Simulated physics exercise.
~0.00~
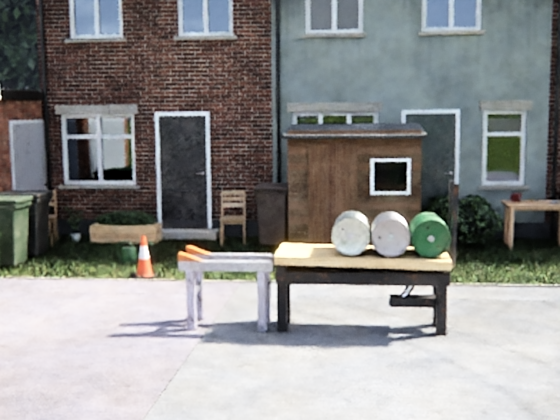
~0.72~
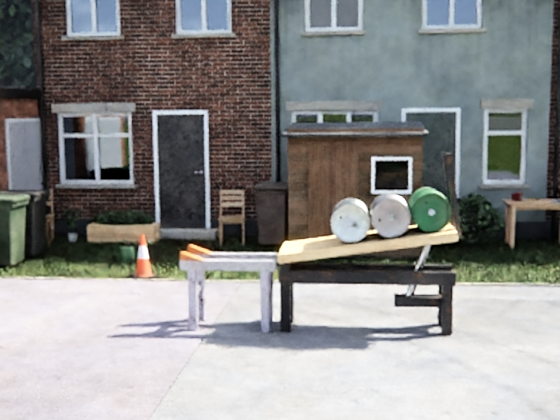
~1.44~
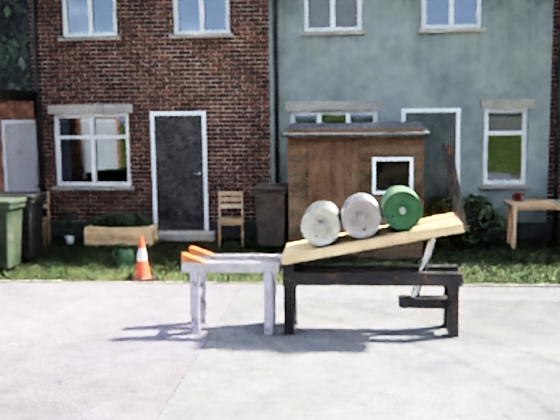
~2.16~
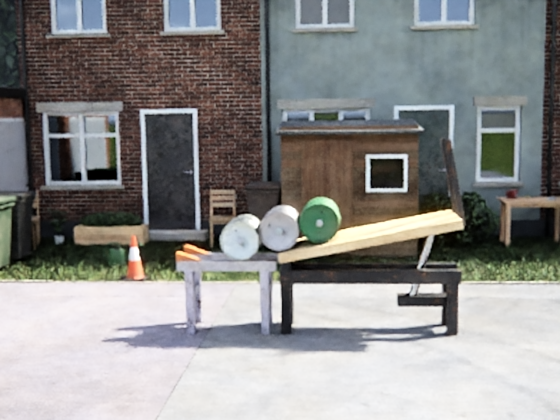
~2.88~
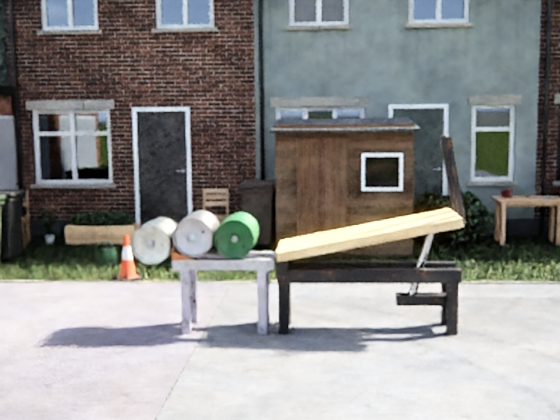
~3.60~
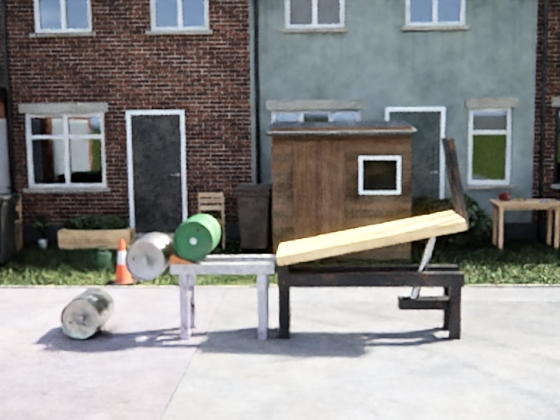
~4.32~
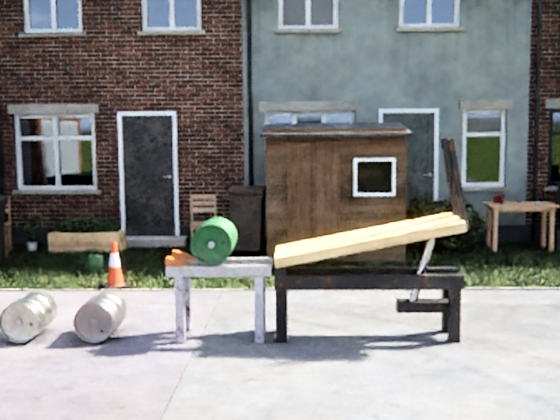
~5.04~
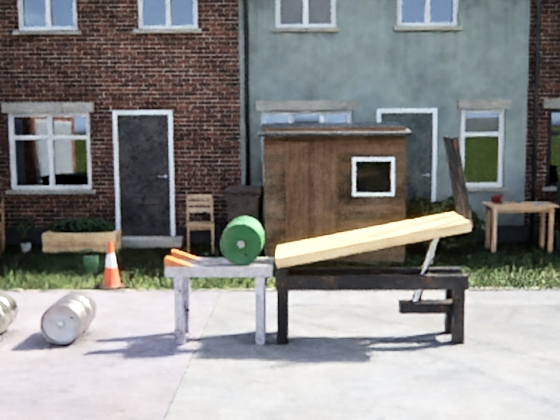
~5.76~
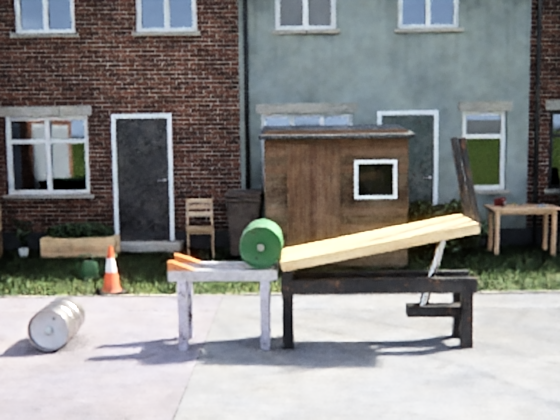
Three kegs, two pale grey and one green at the right, rest on a wooden deck beside a lower whitish rack, seen side-on across a paved yard before brick and grey-green houses, with a shed and traffic cone behind. The deck's right end rises on a metal strut, tilting it leftwards. The kegs roll down together onto the rack. The two grey ones drop off its left end to the ground and roll left, while the green one halts near that end. It then rolls back right, finishing on the rack against the deck's lower edge.
